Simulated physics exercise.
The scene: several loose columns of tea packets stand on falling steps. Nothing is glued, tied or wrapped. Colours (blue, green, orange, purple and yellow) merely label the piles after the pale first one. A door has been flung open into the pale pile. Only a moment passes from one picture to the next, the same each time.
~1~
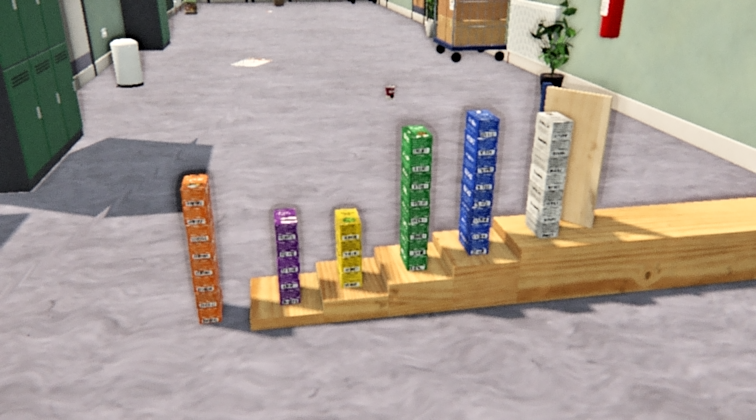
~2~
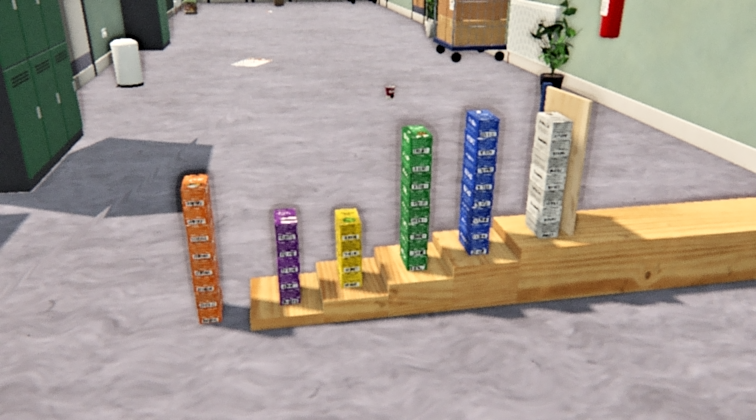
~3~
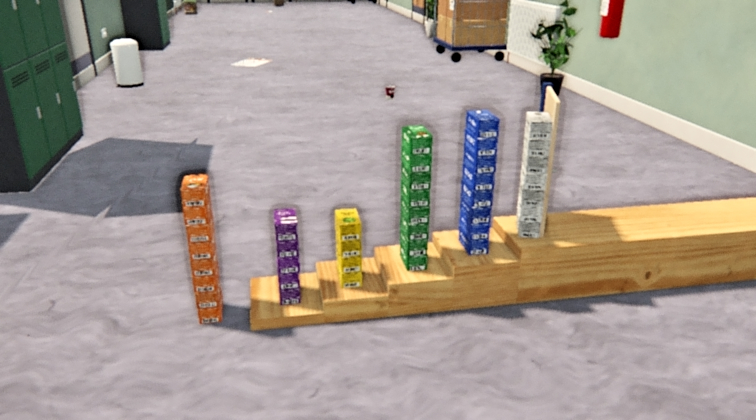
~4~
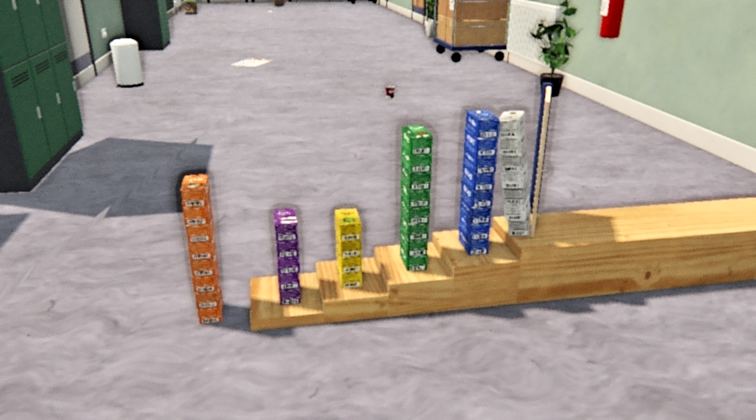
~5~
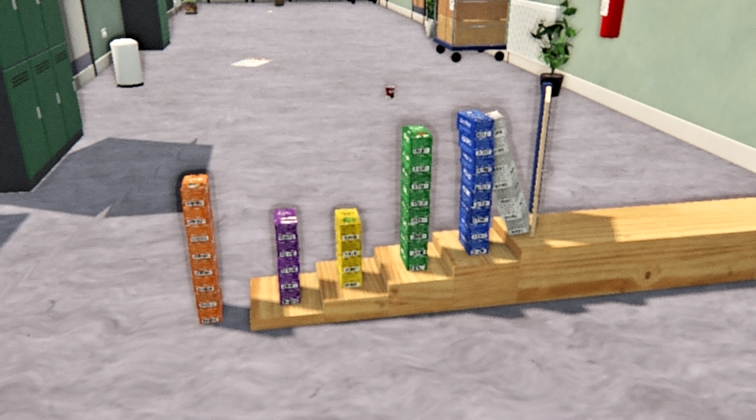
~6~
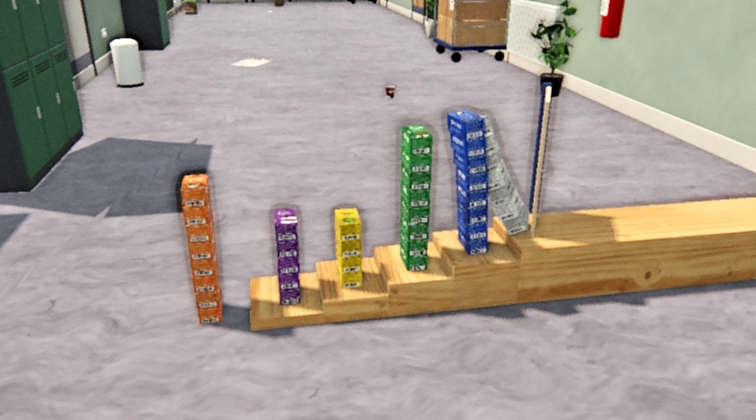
At the start, coloured stacks of small packets stand upright on and beside low wooden steps, with a pale board swinging in behind the whitish stack at the right. The board pushes that stack left toward the blue one, then stays upright while the whitish stack leans further left and the blue stack tilts slightly.
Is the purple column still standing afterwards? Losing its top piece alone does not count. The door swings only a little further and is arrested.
The purple pile gets wrecked.
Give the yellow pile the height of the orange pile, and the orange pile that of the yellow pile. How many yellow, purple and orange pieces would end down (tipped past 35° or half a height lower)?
The counts are yellow 7, purple 4, orange 3.
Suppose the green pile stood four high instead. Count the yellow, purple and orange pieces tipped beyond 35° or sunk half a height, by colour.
By colour: Yellow 3, purple 4, orange 8.
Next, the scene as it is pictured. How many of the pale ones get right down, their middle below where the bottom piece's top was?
7 pale pieces.
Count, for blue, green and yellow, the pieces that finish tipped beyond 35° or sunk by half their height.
Pile by pile, blue 8, green 6, yellow 3.
Soon, 7 of the pale pile down; none of the 5 purple packets down (0 of 33 in all colours); top purple packet unmoved; top blue packet tipped clearly.
A while on, 7 of the pale pile down; none of the 5 purple packets down (10 of 33 in all colours); top purple packet unmoved; top blue packet tipped well over, some two heights lower.
Towards the end, 7 of the pale pile down; 2 of the 5 purple packets down (16 of 33 in all colours); top purple packet tipped well over; top green packet on its side.
Then, 7 of the pale pile down; 4 of the 5 purple packets down (28 of 33 in all colours); top purple packet tipped a little, some four heights lower; top green packet upside down.
Finally, 7 of the pale pile down; 4 of the 5 purple packets down (28 of 33 in all colours); top purple packet tipped a little, some four heights lower; top green packet upside down. Seen by the last camera, middles, top purple packet near (219, 289), top green packet near (235, 346).
